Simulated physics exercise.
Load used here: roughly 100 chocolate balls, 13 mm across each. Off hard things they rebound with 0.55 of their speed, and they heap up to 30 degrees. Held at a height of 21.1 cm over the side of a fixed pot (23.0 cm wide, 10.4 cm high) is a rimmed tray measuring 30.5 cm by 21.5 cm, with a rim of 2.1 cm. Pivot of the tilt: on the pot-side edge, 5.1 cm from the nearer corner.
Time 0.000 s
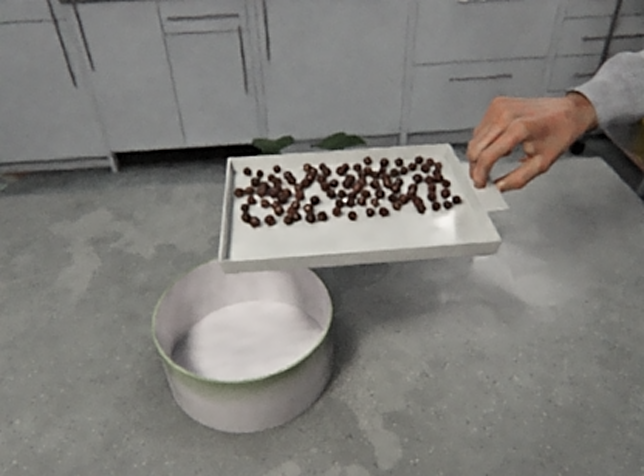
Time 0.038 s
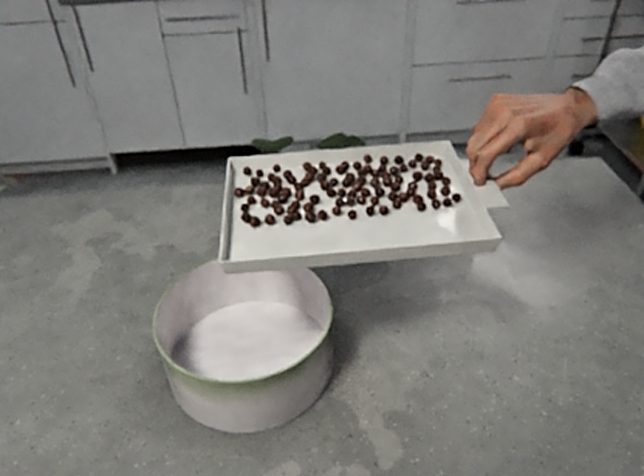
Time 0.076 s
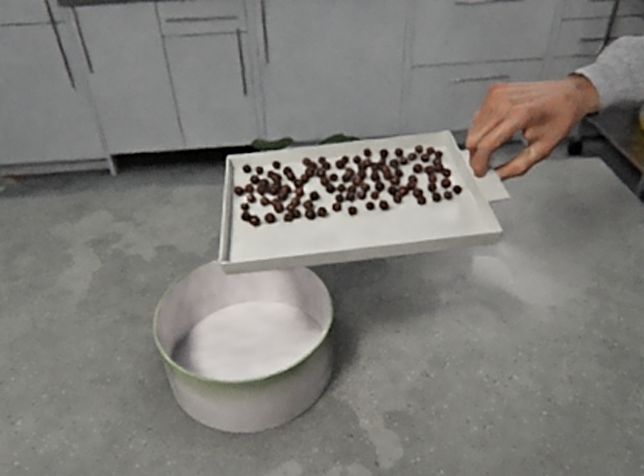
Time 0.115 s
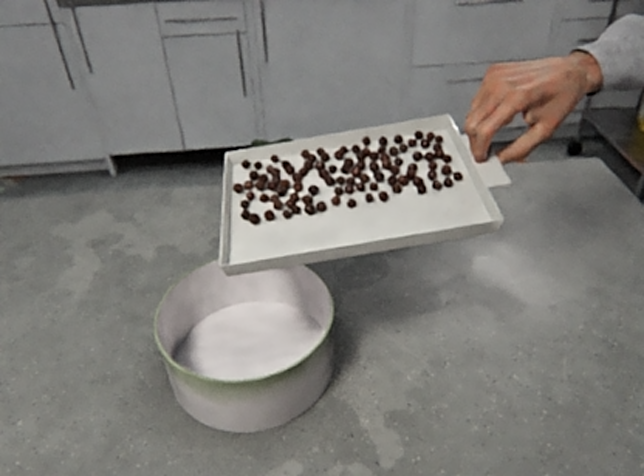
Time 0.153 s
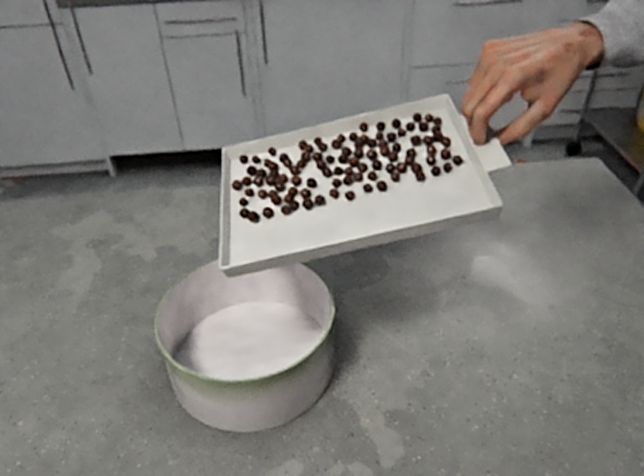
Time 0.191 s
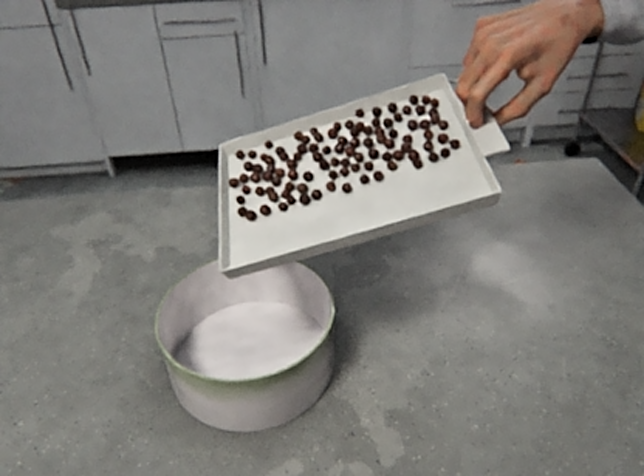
The video shows a hand holding the right end of a white rimmed tray scattered with small dark brown balls above a round pot, then raising that end so the tray slants down toward the left, the balls staying spread across it.
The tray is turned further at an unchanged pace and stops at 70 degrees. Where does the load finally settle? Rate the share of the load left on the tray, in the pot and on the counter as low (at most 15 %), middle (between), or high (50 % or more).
Left on the tray - middle, pot - middle, counter - middle.
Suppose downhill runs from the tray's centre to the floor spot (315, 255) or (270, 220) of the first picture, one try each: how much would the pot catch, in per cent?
I'd put it at about 35 per cent for the first tilt and about 15 per cent for the second.
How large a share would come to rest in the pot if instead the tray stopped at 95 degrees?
In that case some 70 per cent.
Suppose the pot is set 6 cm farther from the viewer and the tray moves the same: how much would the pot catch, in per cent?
Estimated share: Around 5 in a hundred.
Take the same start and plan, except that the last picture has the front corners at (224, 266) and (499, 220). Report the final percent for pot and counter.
Per cent by place - pot 25, counter 5.
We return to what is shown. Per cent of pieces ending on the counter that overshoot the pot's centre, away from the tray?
About 100 per cent.
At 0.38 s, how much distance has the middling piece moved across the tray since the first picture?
It has moved some 4 cm from its start.
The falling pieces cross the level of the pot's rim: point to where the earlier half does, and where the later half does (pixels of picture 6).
Roughly (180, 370) to start, and after that (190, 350).
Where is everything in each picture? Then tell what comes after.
In the first picture, tray tilt 0 degrees, front corners at (222, 259) and (498, 239); middle of the pieces at (347, 184); pot at (243, 309).
In the second picture, tray tilt 1 degrees, front corners at (223, 260) and (498, 236); middle of the pieces at (347, 183).
In the third picture, tray tilt 3 degrees, front corners at (223, 261) and (498, 229), lowest corner left front; middle of the pieces at (346, 178).
In the fourth picture, tray tilt 8 degrees, front corners at (223, 263) and (499, 217), lowest corner left front; middle of the pieces at (345, 169).
In the fifth picture, tray tilt 14 degrees, front corners at (223, 266) and (499, 203), lowest corner left front; middle of the pieces at (343, 159).
In the sixth picture, tray tilt 19 degrees, front corners at (223, 268) and (497, 190), lowest corner left front; middle of the pieces at (339, 149); pot at (246, 309). The tray's pace is about 145 degrees a second.
After 0.38 s, tilt 46 degrees; the tray holds 100 %, the pot 0 %.
After 0.50 s, tilt 64 degrees; the tray holds 100 %, the pot 0 %.
After 0.75 s, tilt 70 degrees; the tray holds 45 %, the pot 20 %.
In the end, at 2.1 s, tray 35 %, pot 35 %, counter 30 %.
